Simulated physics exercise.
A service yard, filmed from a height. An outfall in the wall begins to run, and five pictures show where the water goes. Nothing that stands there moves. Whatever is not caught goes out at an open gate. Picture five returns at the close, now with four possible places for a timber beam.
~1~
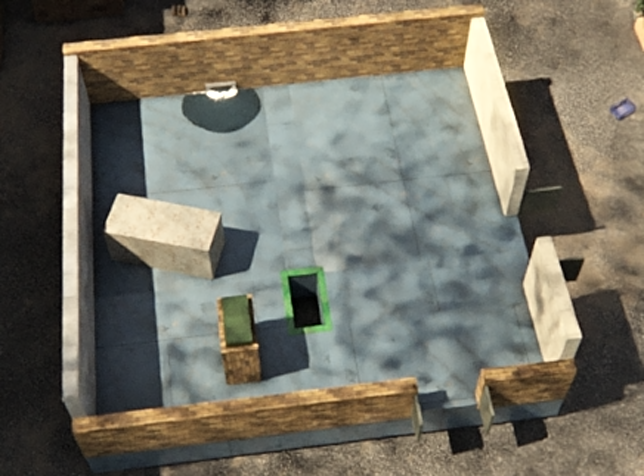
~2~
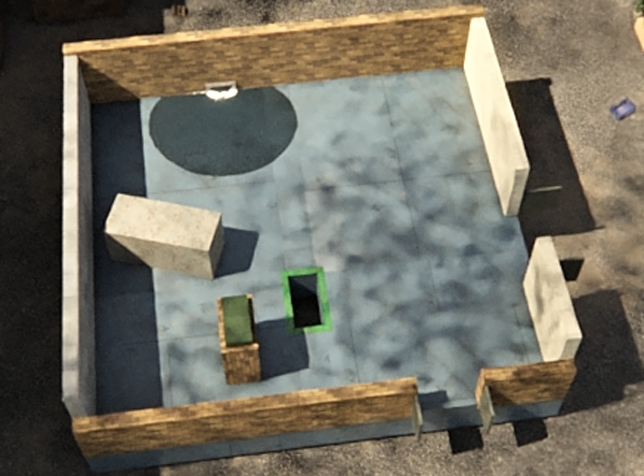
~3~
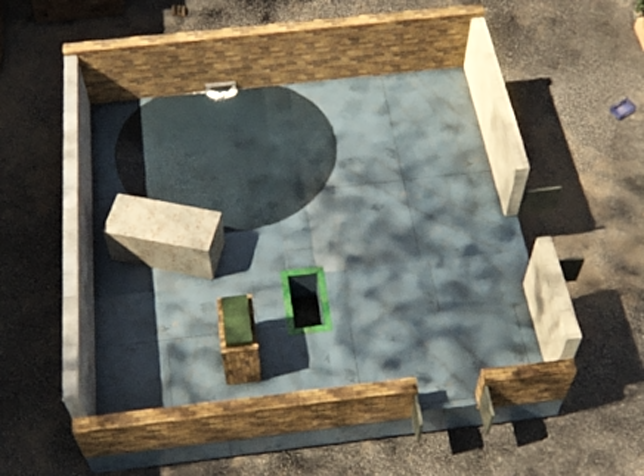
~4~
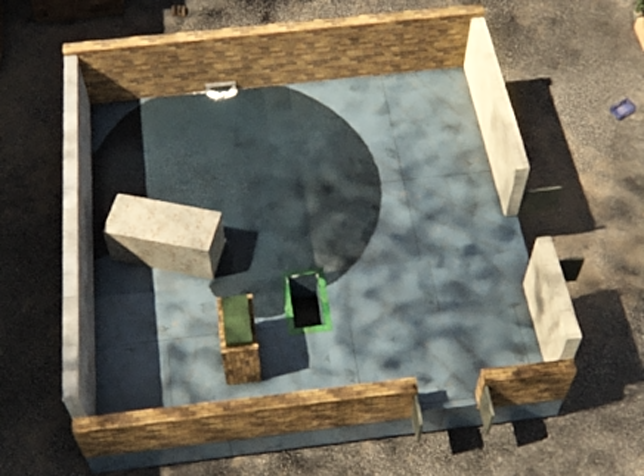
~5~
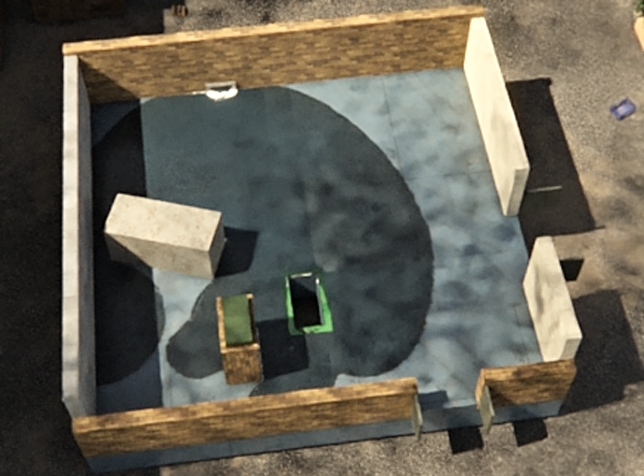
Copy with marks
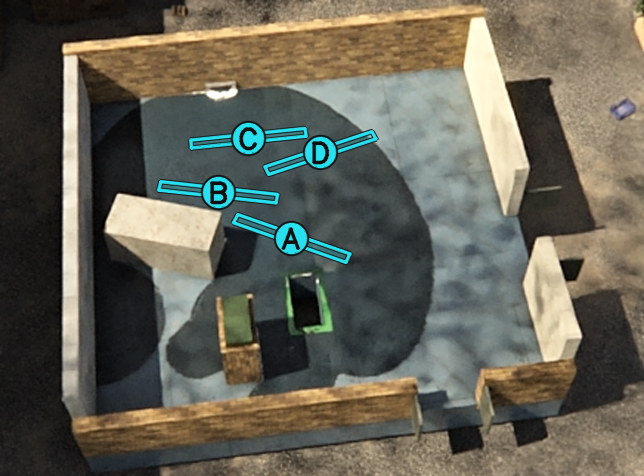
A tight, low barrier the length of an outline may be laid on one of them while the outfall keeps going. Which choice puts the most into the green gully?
D works best here.
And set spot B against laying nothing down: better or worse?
Worse.
On the marked copy, A from (235, 218) to (347, 258); B from (159, 185) to (276, 198); C from (191, 144) to (305, 132); D from (266, 170) to (373, 135).
With A, about 20 % of the stream runs into the green gully, about 72 % out by the gates.
With B, about 22 % of the stream runs into the green gully, about 72 % out by the gates.
With C, about 19 % of the stream runs into the green gully, about 75 % out by the gates.
With D, about 35 % of the stream runs into the green gully, about 58 % out by the gates.
